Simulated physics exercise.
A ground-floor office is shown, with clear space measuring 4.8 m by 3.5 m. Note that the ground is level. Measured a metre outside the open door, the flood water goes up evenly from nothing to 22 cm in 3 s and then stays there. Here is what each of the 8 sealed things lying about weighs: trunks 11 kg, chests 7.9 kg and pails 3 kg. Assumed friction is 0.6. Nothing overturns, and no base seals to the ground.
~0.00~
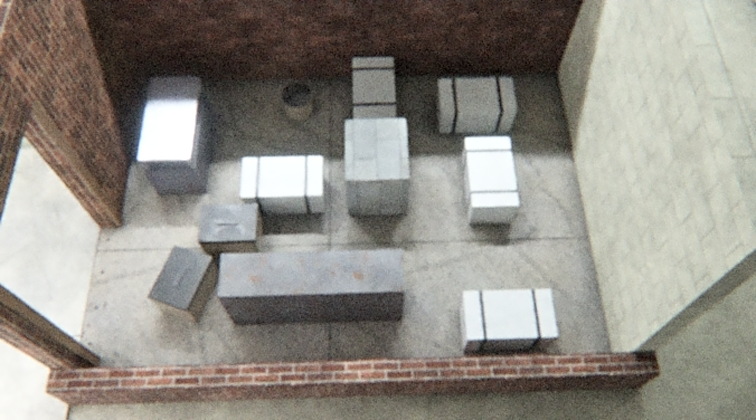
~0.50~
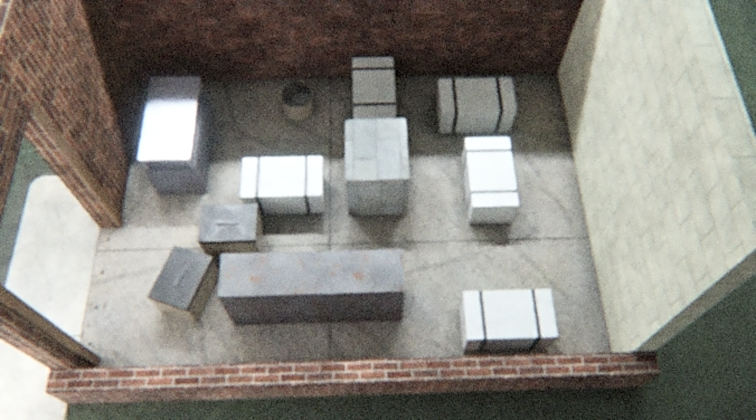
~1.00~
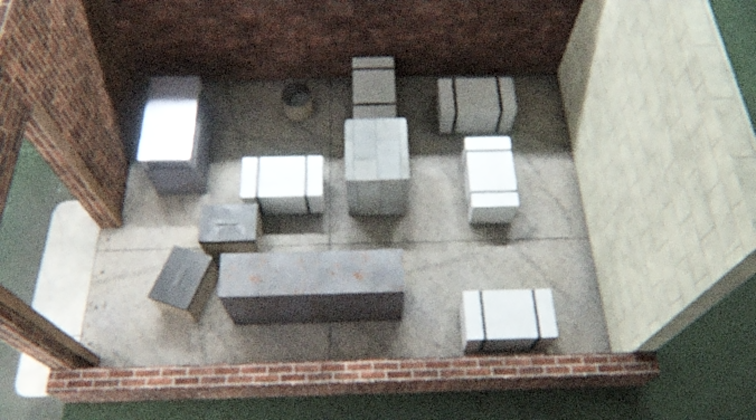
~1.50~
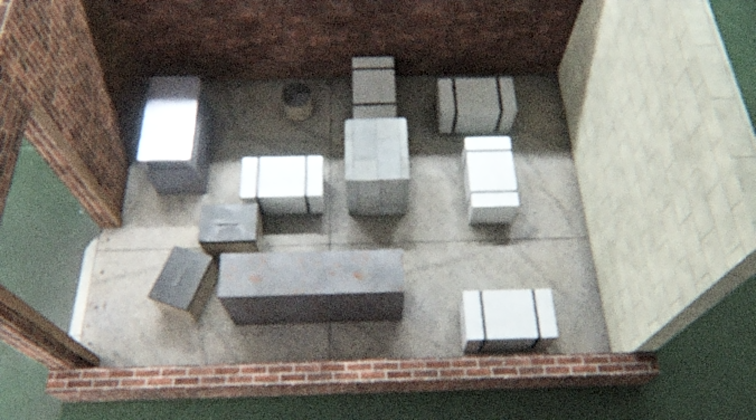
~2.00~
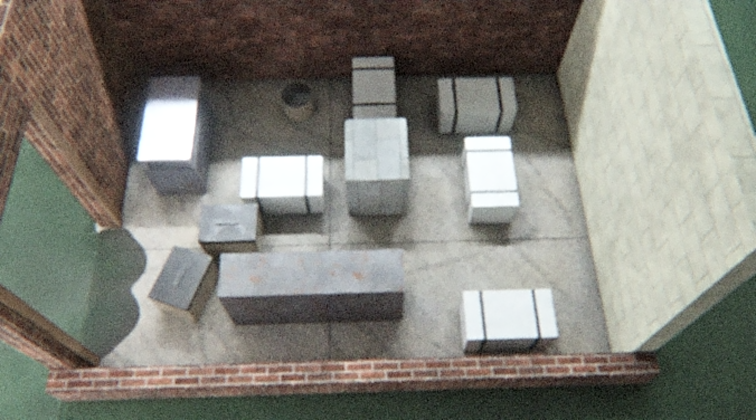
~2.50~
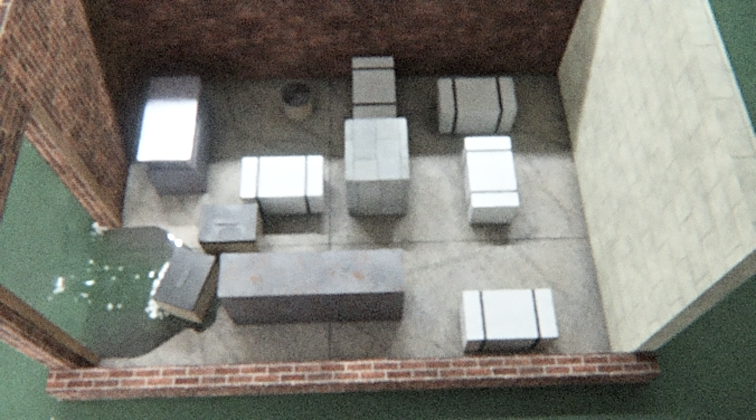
Ground-floor room seen from above, dark water spreading in through the left opening among still crates, one small box shifting slightly.
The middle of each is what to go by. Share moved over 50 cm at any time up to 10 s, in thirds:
The share that gets pushed that far will be two thirds or higher.
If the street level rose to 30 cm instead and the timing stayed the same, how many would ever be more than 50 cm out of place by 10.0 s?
In that case the number is 7.
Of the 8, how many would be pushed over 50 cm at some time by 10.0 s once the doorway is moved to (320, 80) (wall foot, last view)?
Then 7.
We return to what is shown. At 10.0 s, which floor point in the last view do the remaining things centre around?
Mean position: Approximately (390, 146).
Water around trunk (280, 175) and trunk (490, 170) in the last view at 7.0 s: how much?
Close to 5 and 3 centimetres.
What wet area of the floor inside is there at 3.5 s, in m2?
Roughly 3.5 m2 of it is wet.
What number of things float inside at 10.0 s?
I get 8.
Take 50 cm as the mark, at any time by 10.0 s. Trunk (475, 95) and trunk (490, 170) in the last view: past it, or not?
In that order: Below, above.
After 3.5 s 0 of 8 are over 50 cm from their spots; 1 afloat.
After 4.5 s 1 of 8 are over 50 cm from their spots; 2 afloat.
After 7.0 s 6 of 8 are over 50 cm from their spots; 6 afloat.
After 10.0 s 7 of 8 are over 50 cm from their spots, and 7 have been at some point; 8 afloat.
